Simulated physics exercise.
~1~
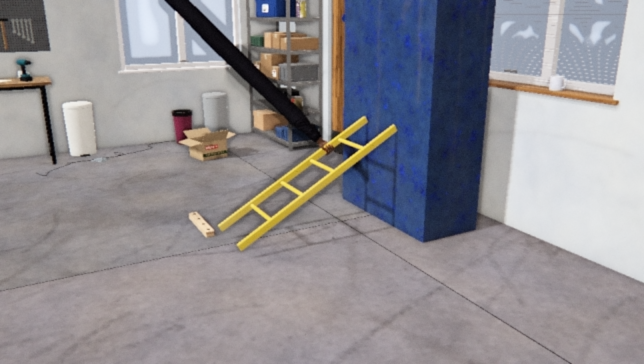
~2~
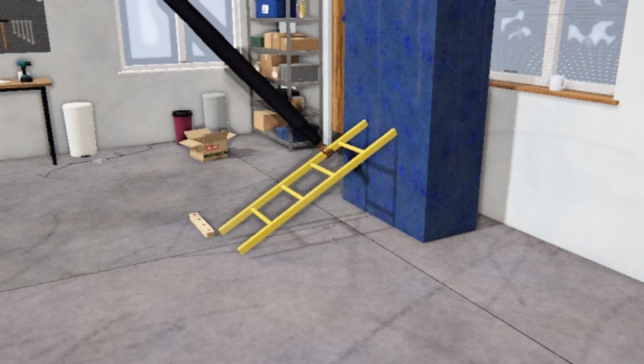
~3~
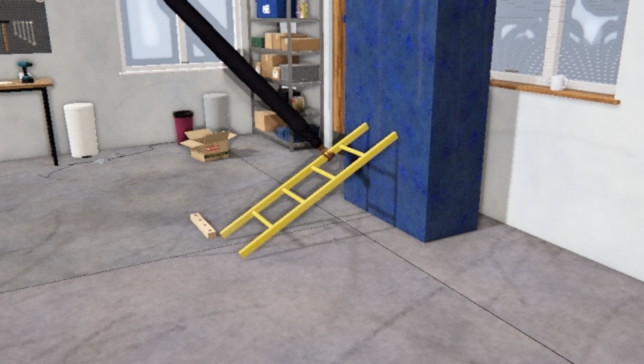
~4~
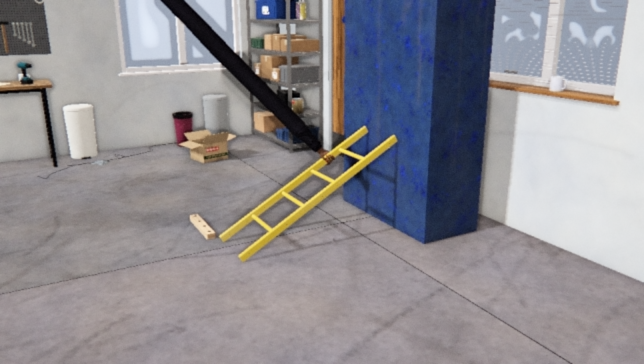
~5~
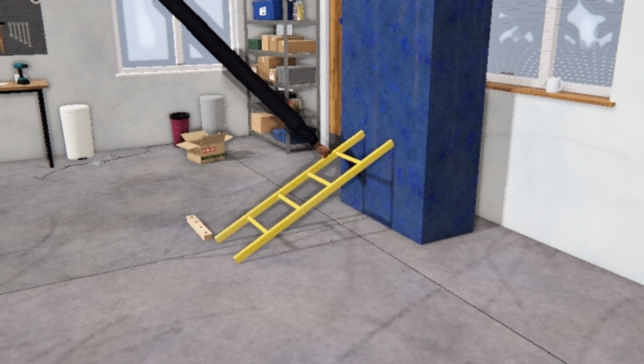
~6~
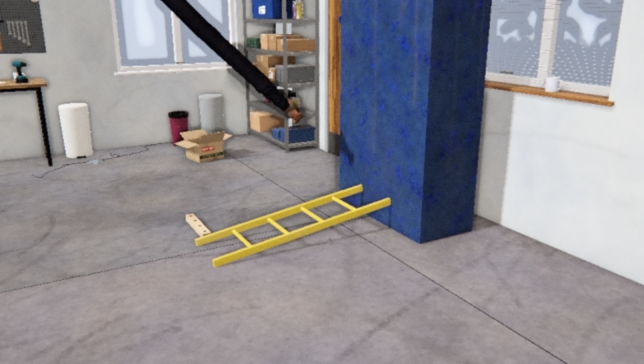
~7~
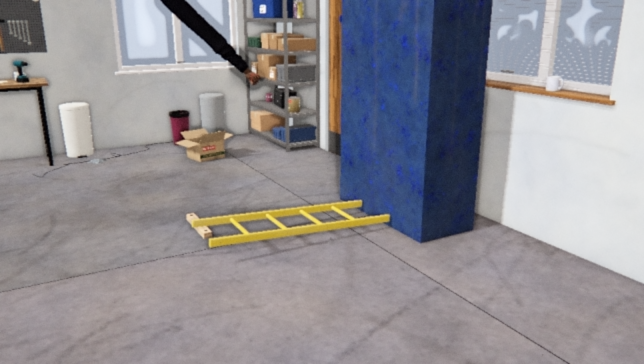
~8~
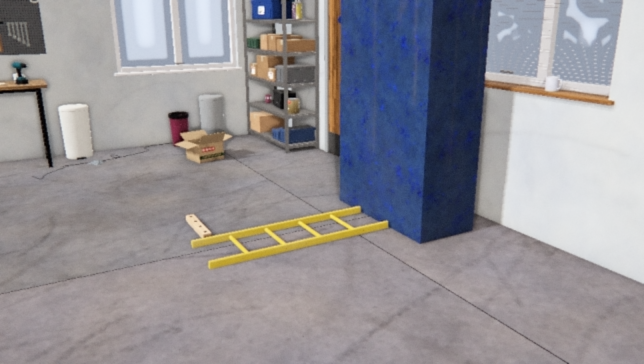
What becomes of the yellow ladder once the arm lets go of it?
The yellow ladder slips down from its slant against the blue cupboard and ends up lying on the floor.
